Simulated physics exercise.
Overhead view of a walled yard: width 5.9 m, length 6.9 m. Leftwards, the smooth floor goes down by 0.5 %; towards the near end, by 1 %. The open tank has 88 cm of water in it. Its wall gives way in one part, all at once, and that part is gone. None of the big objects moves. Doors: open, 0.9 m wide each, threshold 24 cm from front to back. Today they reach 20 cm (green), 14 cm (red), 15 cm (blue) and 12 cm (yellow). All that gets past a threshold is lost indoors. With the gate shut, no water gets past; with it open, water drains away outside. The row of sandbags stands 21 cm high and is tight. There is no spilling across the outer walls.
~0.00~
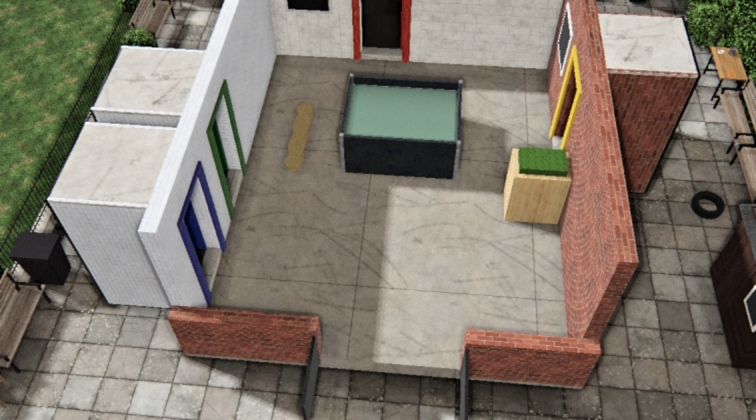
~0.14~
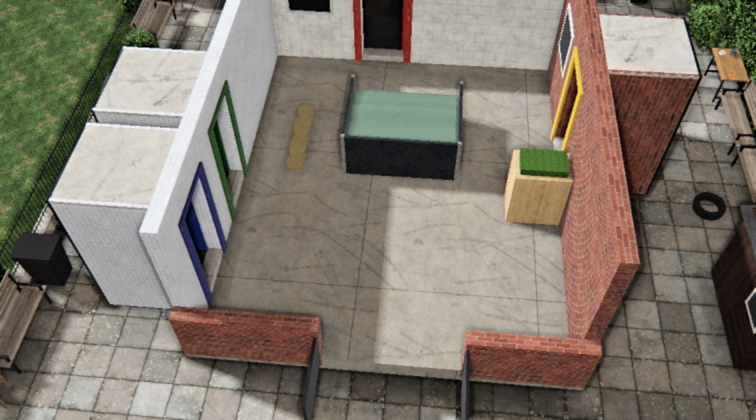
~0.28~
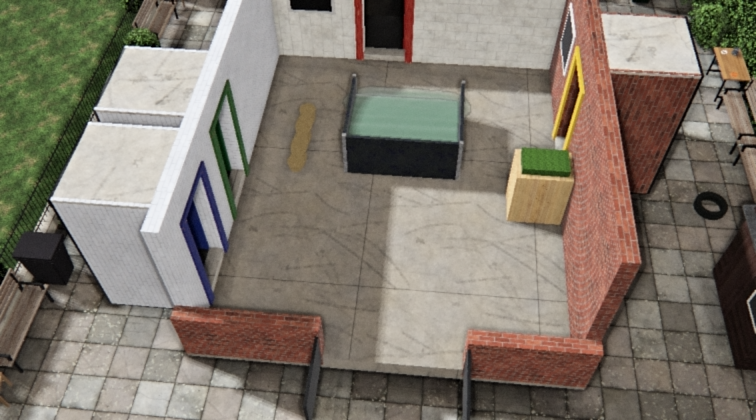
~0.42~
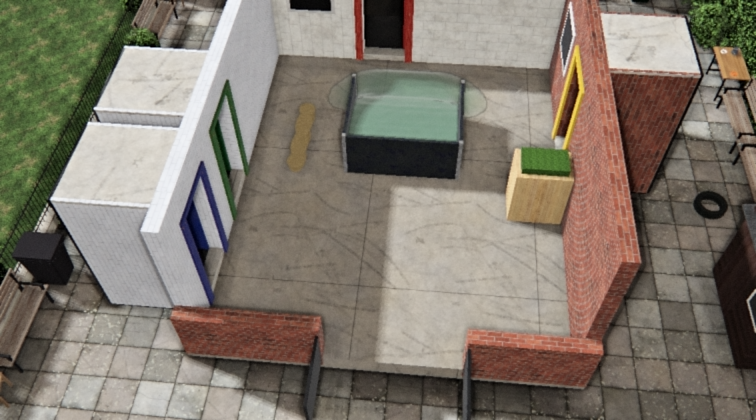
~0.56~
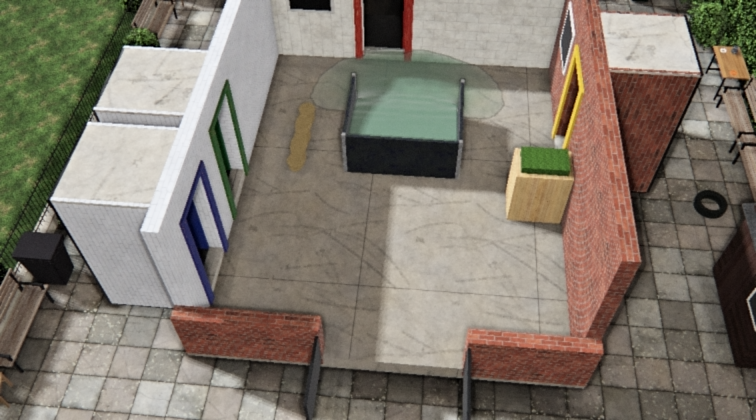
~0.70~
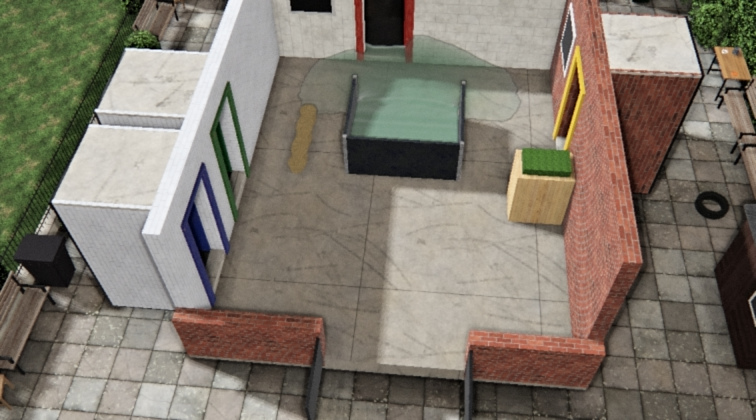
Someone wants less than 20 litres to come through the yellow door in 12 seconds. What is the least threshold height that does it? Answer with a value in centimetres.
It needs to be around 8.5 cm high.
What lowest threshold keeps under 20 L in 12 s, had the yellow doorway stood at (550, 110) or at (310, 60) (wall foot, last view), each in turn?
First place around 19 cm, second around 18 cm.
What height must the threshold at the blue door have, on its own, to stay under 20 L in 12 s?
Blue door - some 10.5 centimetres.
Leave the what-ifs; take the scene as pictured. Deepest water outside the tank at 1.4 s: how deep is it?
I'd estimate roughly 52 cm.
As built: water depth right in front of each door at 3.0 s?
Depths in cm: Green 4, red 20, blue 0, yellow 10.
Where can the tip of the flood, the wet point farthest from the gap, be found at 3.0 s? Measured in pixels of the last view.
At about (236, 220).
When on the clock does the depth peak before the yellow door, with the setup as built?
Crest at t of about 7.0 s.
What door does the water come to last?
Blue.
After 1.4 s water covers 20 % of the floor, deepest (52 cm) near (418, 70); it has not reached the yellow door.
After 3.0 s water covers 40 % of the floor, deepest (32 cm) near (544, 193); 10 cm at the yellow door, 0 litres in over its 12 cm threshold.
After 12.0 s water covers 95 % of the floor, deepest (10 cm) near (205, 335); 5 cm at the yellow door, 4 litres in over its 12 cm threshold.
At the yellow door as built, the water arrived by 2.1 s and peaked near 12 cm at 6.8 s.
With a threshold of 7 cm, 33 litres would have come in within the 12 s; with 9.5 cm, 12 litres. So under 20 litres takes about 8.5 cm.
